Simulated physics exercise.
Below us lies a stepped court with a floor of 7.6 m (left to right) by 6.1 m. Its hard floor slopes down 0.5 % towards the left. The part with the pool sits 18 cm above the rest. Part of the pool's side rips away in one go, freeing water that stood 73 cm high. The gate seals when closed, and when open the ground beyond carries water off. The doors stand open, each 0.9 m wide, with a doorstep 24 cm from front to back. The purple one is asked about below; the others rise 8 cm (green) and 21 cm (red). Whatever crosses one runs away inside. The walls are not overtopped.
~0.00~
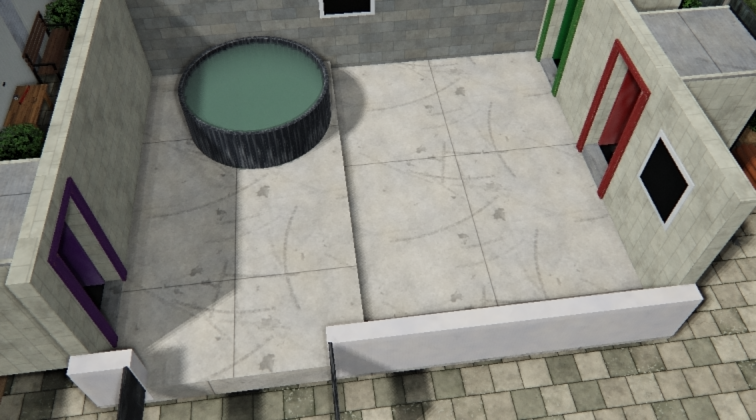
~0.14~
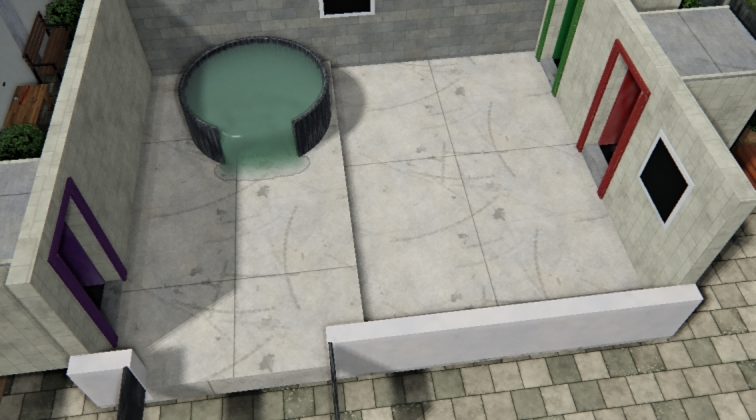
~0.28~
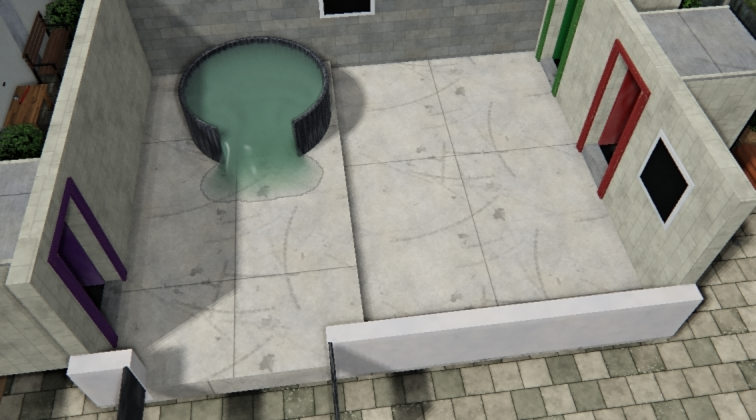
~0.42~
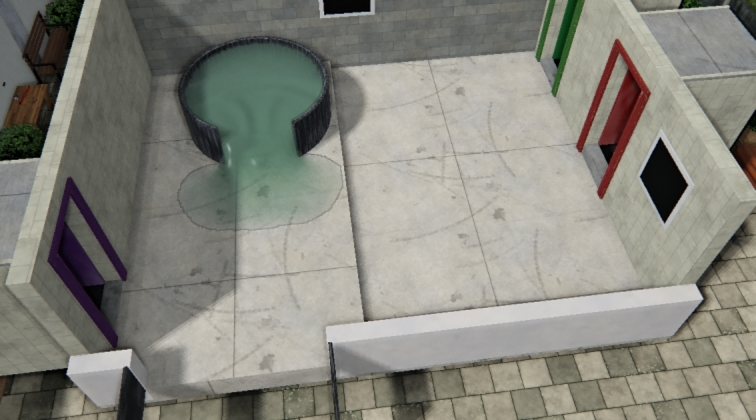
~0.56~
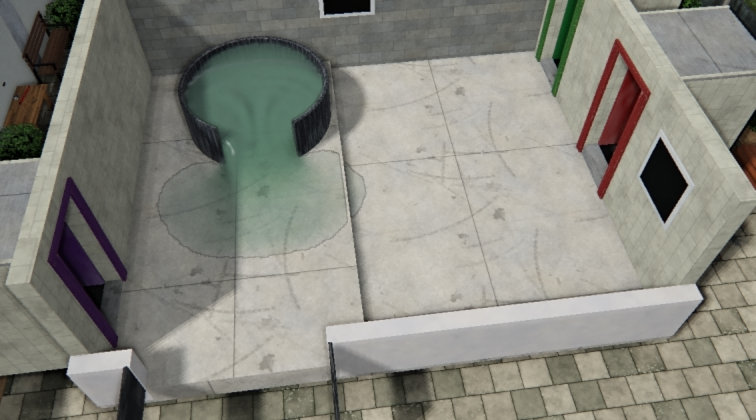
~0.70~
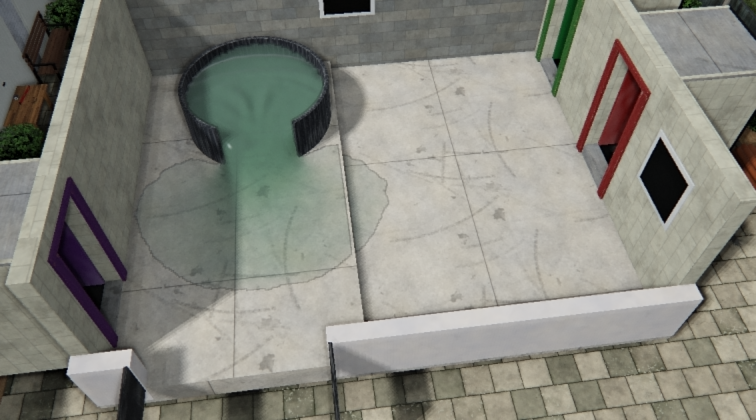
At first, greenish water sits still in a round, dark-walled pool at the back left of a pale walled courtyard. Then a section of the pool's front side opens, and water pours through the gap onto the floor, spreading outward in a widening, thinning sheet across the slabs and over the step line to the right.
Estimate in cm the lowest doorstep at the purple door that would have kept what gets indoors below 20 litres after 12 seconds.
At least 13.5 cm or so.
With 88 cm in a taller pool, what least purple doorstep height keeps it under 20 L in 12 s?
Some 17 cm.
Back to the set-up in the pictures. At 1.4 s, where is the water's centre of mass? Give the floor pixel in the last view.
Near (260, 152).
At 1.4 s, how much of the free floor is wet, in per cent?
About 35 per cent.
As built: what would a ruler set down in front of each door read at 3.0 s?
Depths in cm: Green 0, purple 15, red 0.
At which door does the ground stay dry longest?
The green one.
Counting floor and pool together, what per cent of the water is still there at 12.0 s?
Some 48 per cent remains.
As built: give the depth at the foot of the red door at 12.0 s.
About 2.5 cm.
After 1.4 s water covers 35 % of the floor, deepest (34 cm) near (248, 170); 10 cm at the purple door, 0 litres in over its 6 cm doorstep.
After 3.0 s water covers 45 % of the floor, deepest (28 cm) near (111, 375); 15 cm at the purple door, 38 litres in over its 6 cm doorstep.
After 12.0 s water covers 95 % of the floor, deepest (9 cm) near (333, 79); 5 cm at the purple door, 135 litres in over its 6 cm doorstep.
At the purple door as built, the water arrived by 1.1 s and peaked near 15 cm at 3.0 s.
With a doorstep of 12 cm, 31 litres would have come in within the 12 s; with 16 cm, 9 litres. So under 20 litres takes about 13.5 cm.
